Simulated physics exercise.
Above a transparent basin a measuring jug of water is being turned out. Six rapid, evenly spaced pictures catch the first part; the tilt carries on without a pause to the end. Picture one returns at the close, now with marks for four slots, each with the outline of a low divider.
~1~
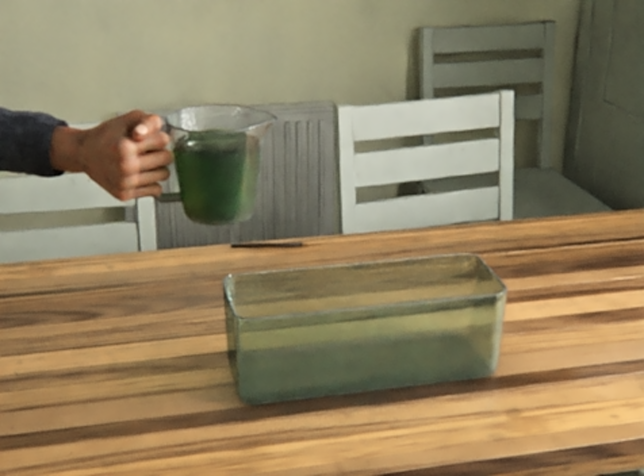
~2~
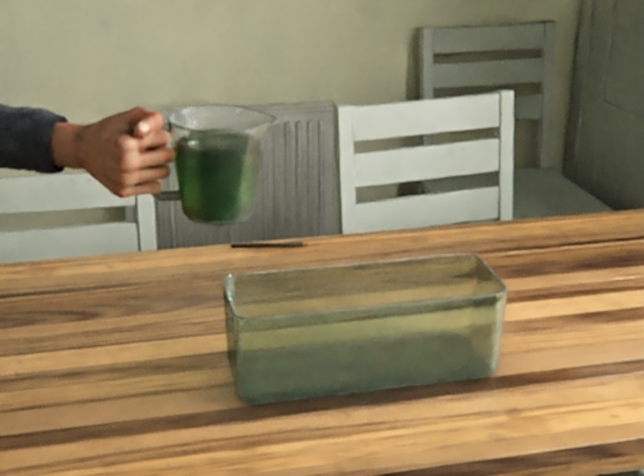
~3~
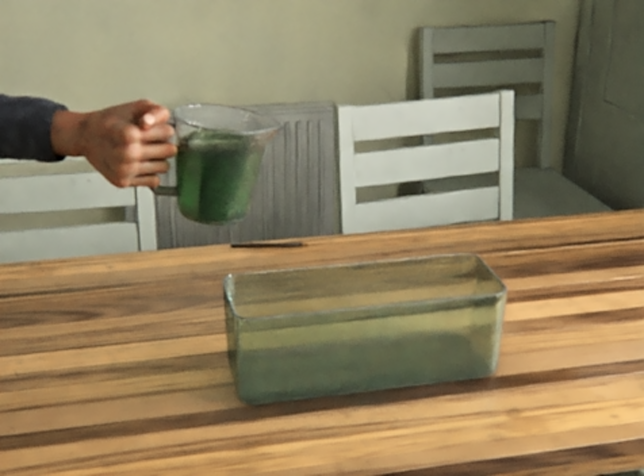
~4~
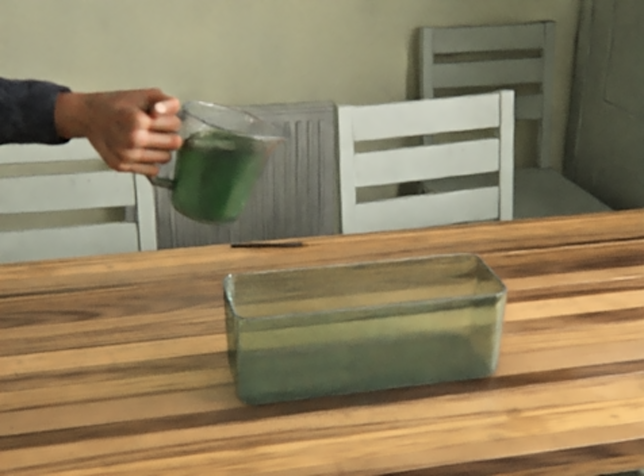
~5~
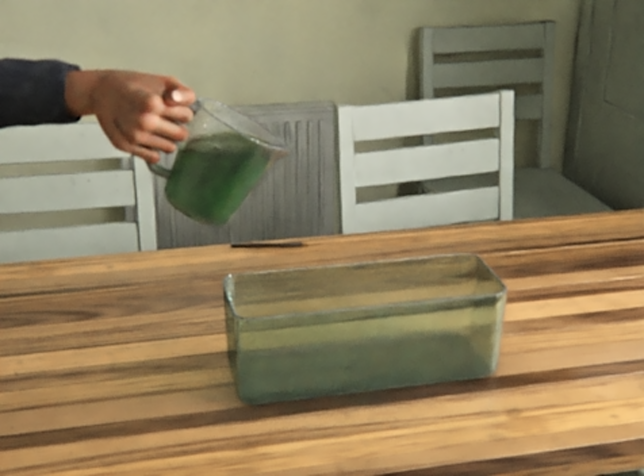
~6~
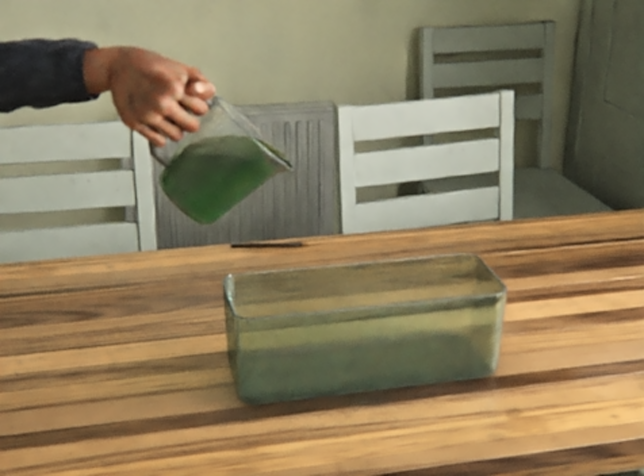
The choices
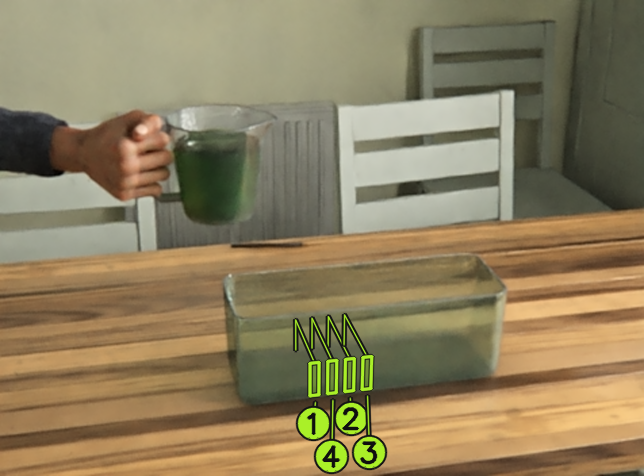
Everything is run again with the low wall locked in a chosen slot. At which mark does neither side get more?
Choose 4.
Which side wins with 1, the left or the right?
More ends on the right.
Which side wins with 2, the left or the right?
More ends on the left.
In lime, 1 at (315, 402); 2 at (350, 397); 3 at (367, 395); 4 at (332, 400).
With 1, about 22 % ends left of the wall and 75 % right of it; 3 % is lost outside.
With 2, about 79 % ends left of the wall and 16 % right of it; 6 % is lost outside.
With 3, about 85 % ends left of the wall and 6 % right of it; 10 % is lost outside.
With 4, about 51 % ends left of the wall and 44 % right of it; 5 % is lost outside.
